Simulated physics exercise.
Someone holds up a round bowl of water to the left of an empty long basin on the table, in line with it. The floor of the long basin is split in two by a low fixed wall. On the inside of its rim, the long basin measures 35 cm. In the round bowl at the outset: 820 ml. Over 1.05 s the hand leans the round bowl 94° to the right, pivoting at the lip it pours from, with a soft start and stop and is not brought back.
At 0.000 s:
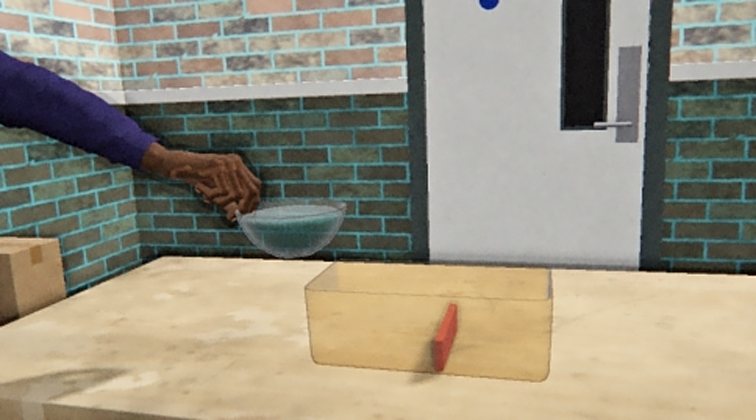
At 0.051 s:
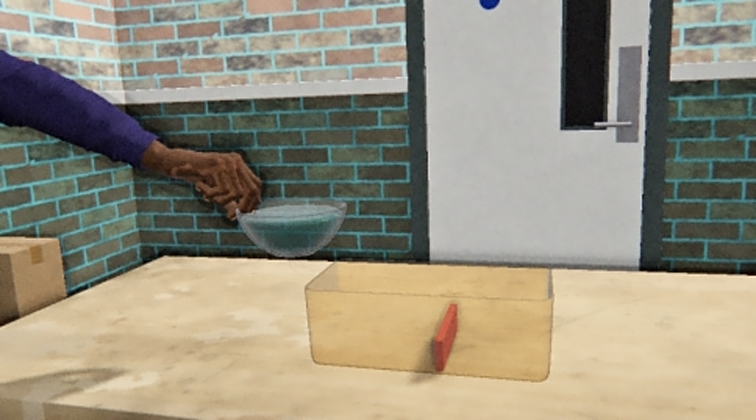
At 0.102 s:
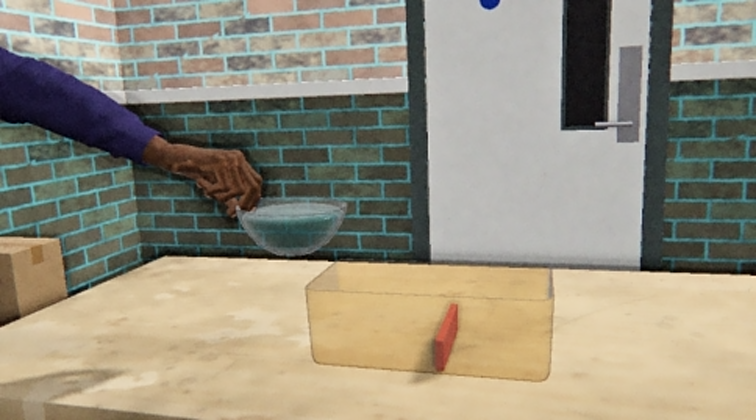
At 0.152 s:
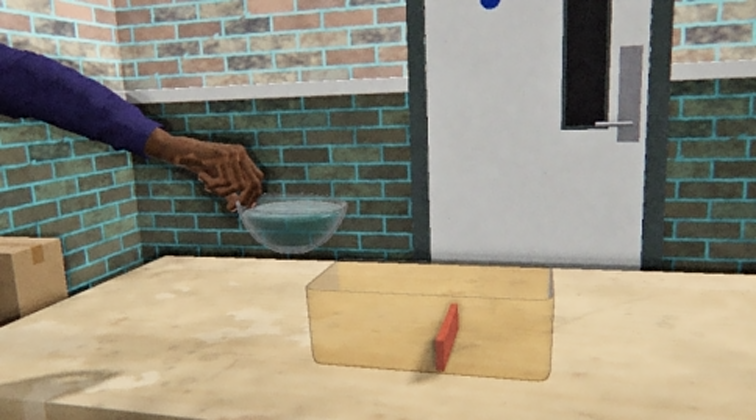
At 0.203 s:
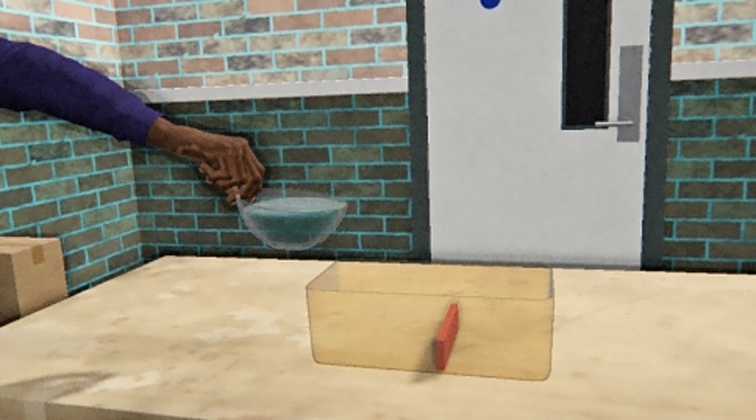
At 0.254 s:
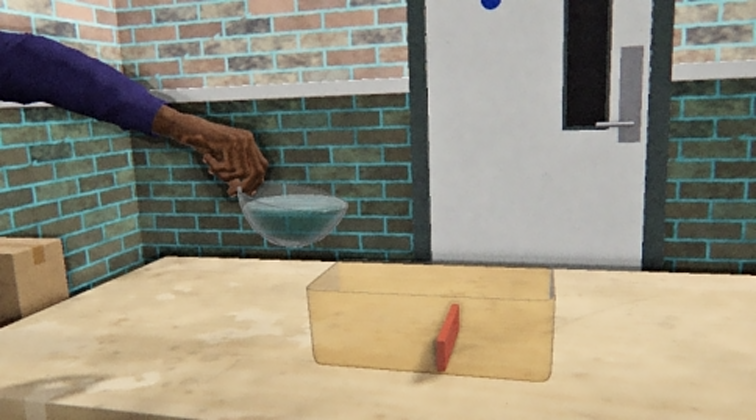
A hand holds a clear round bowl of water and slowly leans it slightly right.
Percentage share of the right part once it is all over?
5 per cent.
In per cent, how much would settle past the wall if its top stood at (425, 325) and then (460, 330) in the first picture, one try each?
Result: 35 per cent, then 15 per cent.
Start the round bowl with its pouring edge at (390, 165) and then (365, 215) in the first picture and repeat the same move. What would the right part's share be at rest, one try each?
In turn about 85 and 25 per cent.
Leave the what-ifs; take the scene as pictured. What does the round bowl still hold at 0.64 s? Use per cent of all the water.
Around 44 percent.
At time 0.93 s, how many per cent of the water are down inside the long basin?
I'd put it at roughly 88 per cent.
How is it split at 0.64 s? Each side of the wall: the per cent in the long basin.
Roughly 16 sits left and 0 sits right.
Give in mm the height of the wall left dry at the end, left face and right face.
Roughly 22 mm on the left side and roughly 44 mm on the right.
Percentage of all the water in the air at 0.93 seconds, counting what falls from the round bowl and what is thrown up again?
Close to 12 per cent.
Then, 0.64 s in, the tilt is 63° and 43 per cent is still to pour, 17 is left of the wall and 0 right of it.
Then, 0.93 s in, the tilt is 91° and 1 per cent is still to pour, 84 is left of the wall and 3 right of it.
Then, 1.23 s in, the tilt is 94° and 0 per cent is still to pour, 94 is left of the wall and 5 right of it.
Then, 1.55 s in, the tilt is 94° and 0 per cent is still to pour, 94 is left of the wall and 5 right of it.
Finally, 94 per cent lies left of the wall, 5 right of it and 1 outside.
